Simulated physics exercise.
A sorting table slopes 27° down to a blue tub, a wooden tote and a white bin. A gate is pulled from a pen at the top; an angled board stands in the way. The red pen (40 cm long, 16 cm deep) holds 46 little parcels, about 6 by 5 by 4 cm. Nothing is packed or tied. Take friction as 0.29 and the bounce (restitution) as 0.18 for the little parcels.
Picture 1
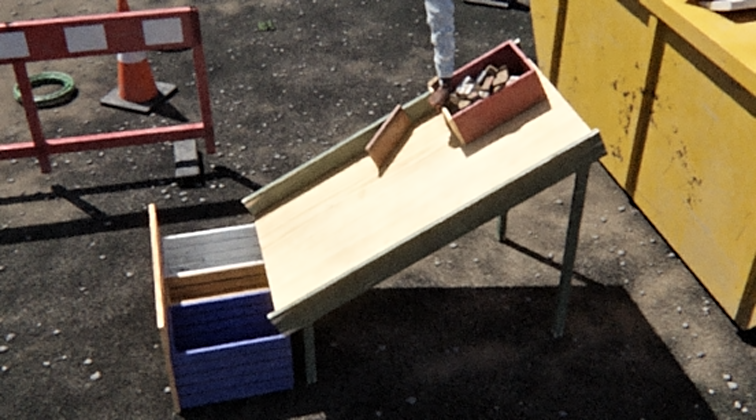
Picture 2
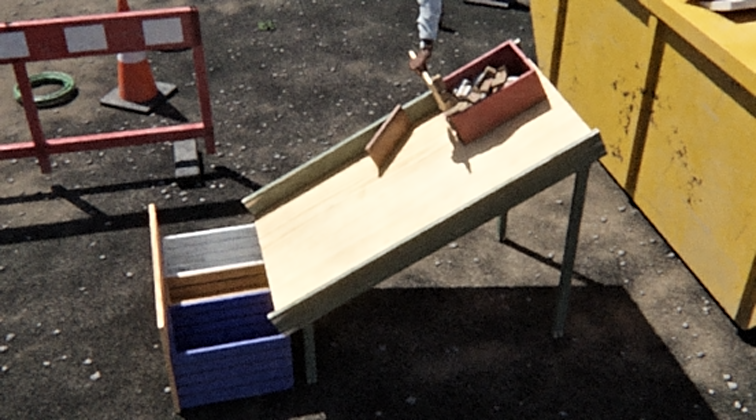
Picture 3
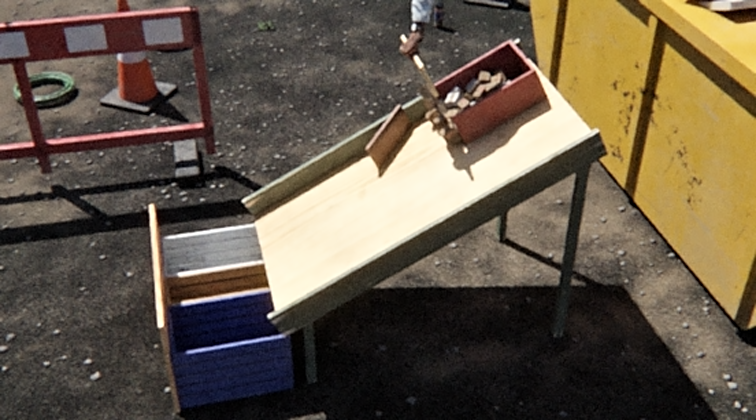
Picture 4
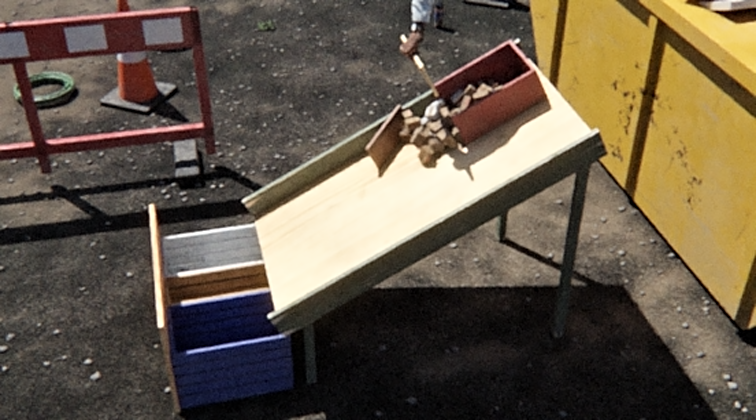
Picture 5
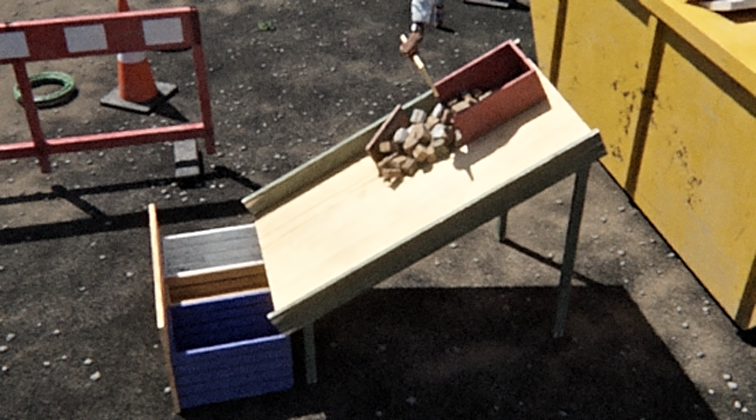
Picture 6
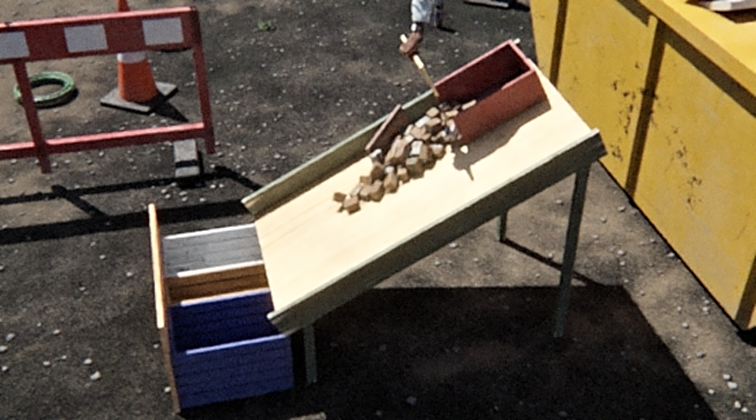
At the start, small brown pieces sit in a red pen atop a sloping table, above tubs at its lower left. A hand lifts the gate away, and the pieces pour out, bunch against an angled board, then slide past it in a trail down the slope.
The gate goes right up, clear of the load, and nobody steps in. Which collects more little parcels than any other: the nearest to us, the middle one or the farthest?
The middle one, the wooden tote, gets the most.
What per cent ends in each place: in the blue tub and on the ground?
Roughly 20 and 0 per cent.
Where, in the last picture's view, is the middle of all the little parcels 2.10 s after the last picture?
Around (193, 329).
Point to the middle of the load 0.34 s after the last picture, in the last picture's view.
Near (360, 197).
Then, 0.34 s after the last picture, 2 in the wooden tote, 40 on the slope and 4 in the air.
Then, 0.76 s after the last picture, 5 in the blue tub, 17 in the wooden tote, 1 in the white bin, 17 on the slope and 6 in the air.
Then, 1.34 s after the last picture, 9 in the blue tub, 29 in the wooden tote, 3 in the white bin, 3 on the slope and 2 in the air.
Outcome (2.10 s after the last picture), 9 in the blue tub, 29 in the wooden tote and 8 in the white bin.
